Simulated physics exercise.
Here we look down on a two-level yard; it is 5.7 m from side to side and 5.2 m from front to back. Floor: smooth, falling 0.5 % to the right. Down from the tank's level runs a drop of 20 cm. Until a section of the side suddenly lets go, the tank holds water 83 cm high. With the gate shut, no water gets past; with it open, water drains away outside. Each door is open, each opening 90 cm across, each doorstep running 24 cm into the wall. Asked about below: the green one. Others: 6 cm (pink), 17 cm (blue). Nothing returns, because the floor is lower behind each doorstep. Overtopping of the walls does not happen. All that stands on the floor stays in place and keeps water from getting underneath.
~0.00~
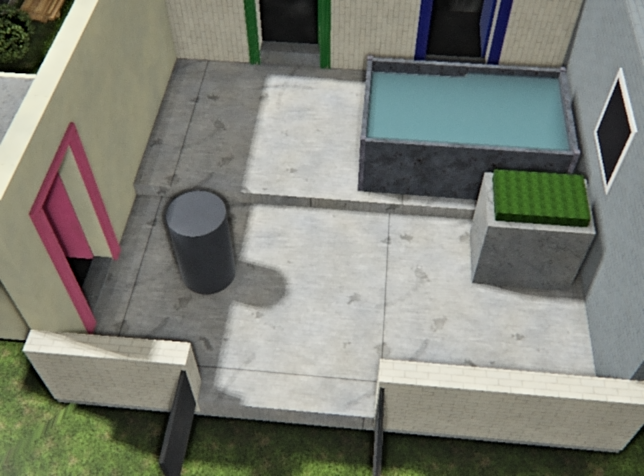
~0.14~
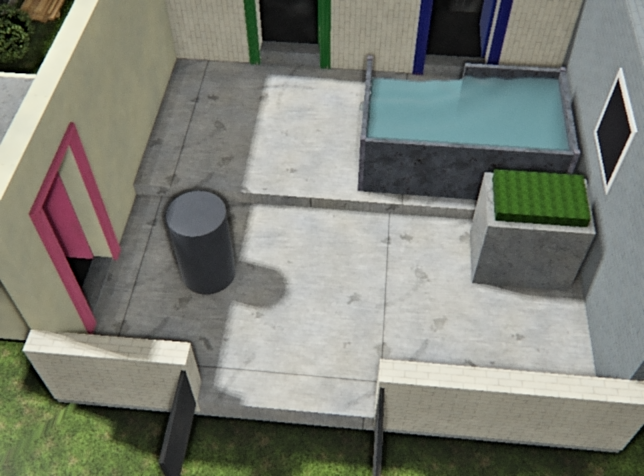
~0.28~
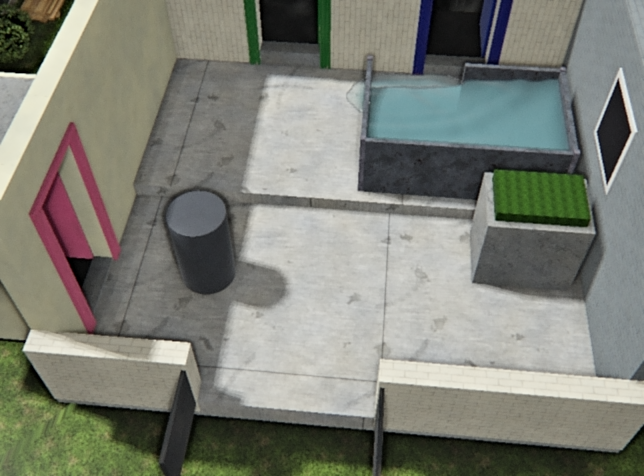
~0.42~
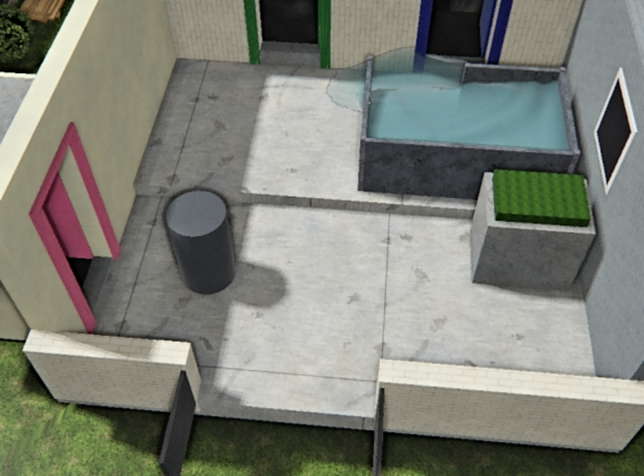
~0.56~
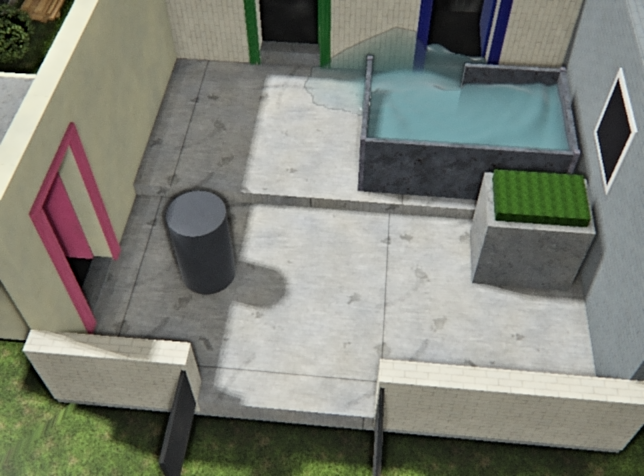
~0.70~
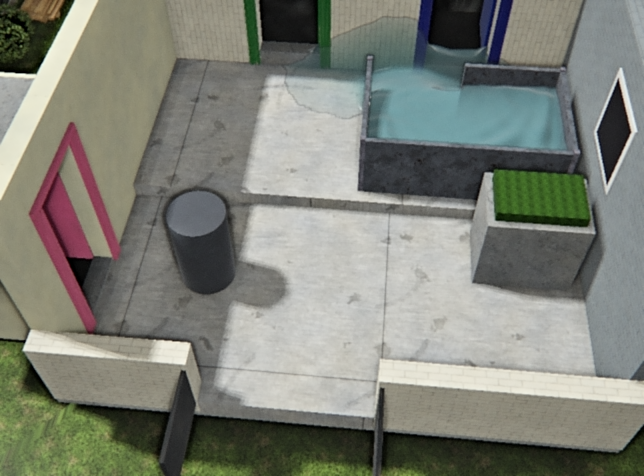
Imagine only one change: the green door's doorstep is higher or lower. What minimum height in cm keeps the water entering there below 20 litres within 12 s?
About 11.5 cm.
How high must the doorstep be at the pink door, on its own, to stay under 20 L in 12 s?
At pink, roughly 10.5 cm.
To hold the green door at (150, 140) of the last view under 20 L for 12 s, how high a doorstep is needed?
It needs about 16 cm.
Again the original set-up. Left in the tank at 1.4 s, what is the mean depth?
I'd put it at some 50 centimetres on average.
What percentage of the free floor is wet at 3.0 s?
Around 50 per cent of the free floor.
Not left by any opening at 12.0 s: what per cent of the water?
Water still present: Approx. 76 %.
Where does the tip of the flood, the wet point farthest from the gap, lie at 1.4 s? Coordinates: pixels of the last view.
Look about (176, 64) in the last picture.
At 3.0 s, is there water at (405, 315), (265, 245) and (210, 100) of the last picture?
Taking the spots one by one: Untouched, untouched, swamped.
After 1.4 s water covers 25 % of the floor, deepest (58 cm) near (403, 78); 20 cm at the green door, 1 litre in over its 23 cm doorstep.
After 3.0 s water covers 50 % of the floor, deepest (36 cm) near (553, 105); 13 cm at the green door, 1 litre in over its 23 cm doorstep.
After 12.0 s water covers 90 % of the floor, deepest (16 cm) near (569, 253); 4 cm at the green door, 1 litre in over its 23 cm doorstep.
At the green door as built, the water arrived by 0.7 s and peaked near 20 cm at 1.4 s.
With a doorstep of 9.5 cm, 32 litres would have come in within the 12 s; with 13 cm, 13 litres. So under 20 litres takes about 11.5 cm.
